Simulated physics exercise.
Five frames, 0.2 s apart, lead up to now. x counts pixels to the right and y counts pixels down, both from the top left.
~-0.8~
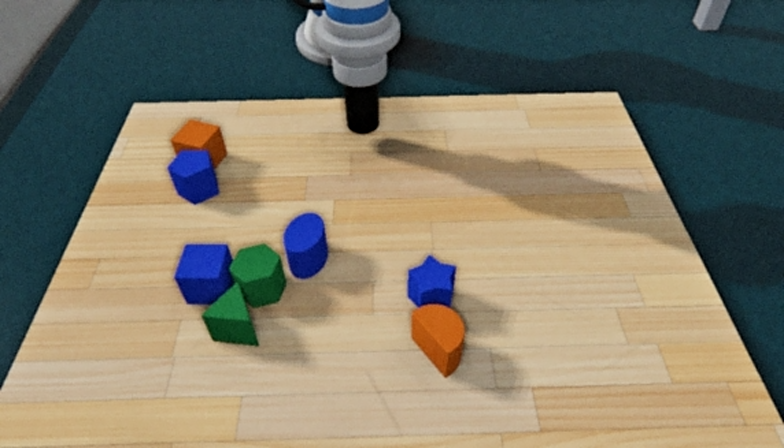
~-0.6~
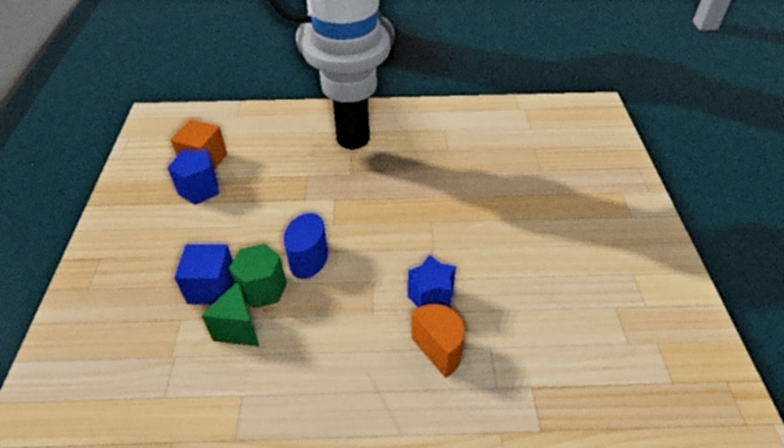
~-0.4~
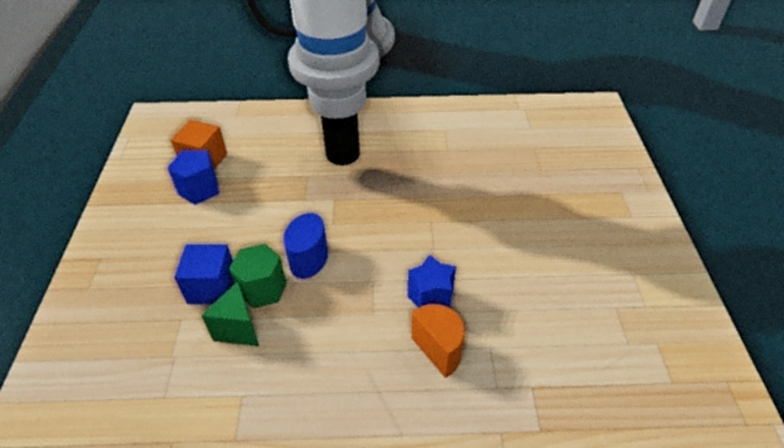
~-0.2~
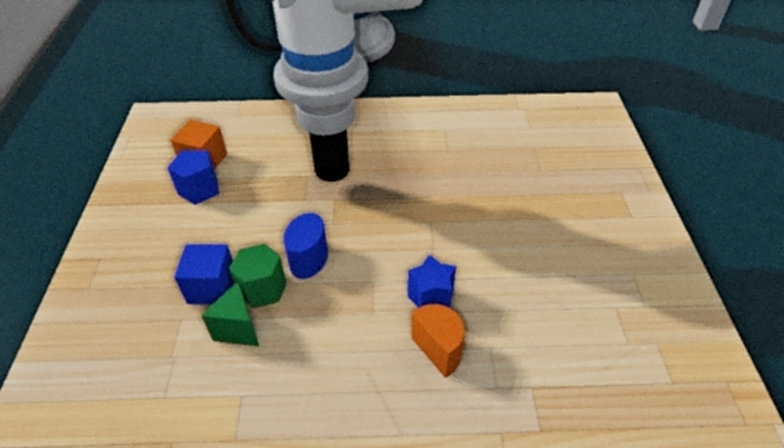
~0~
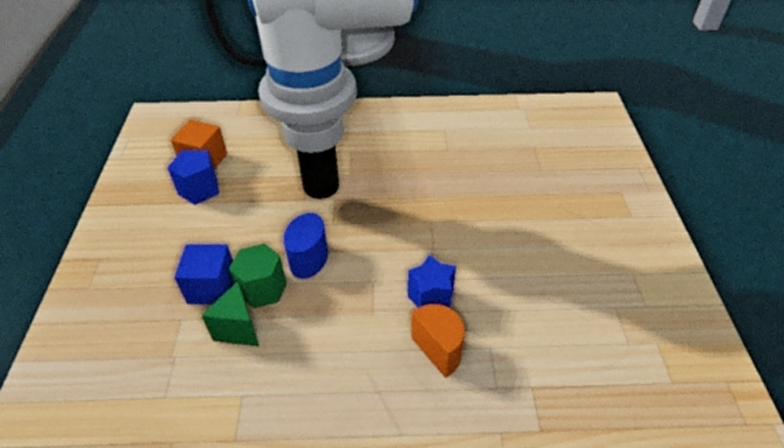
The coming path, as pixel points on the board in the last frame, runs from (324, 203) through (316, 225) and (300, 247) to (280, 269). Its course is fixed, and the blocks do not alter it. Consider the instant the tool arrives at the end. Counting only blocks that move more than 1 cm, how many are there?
Of all the blocks, two travel more than a centimetre.
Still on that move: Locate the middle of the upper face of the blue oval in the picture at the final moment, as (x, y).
Its top middle will sit at (298, 273).
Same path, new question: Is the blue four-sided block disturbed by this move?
It is untouched.
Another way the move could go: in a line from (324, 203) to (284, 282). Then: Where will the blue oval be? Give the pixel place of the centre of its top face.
It is going to be at (298, 290).
The first path, step by step. Halfway along, tool at (306, 221); blue oval at (300, 244).
At the end, tool at (276, 253); blue four-sided block still; green triangular block at (224, 308), turned 20° anticlockwise; green six-sided block at (245, 273); blue oval at (298, 273), turned 50° anticlockwise.
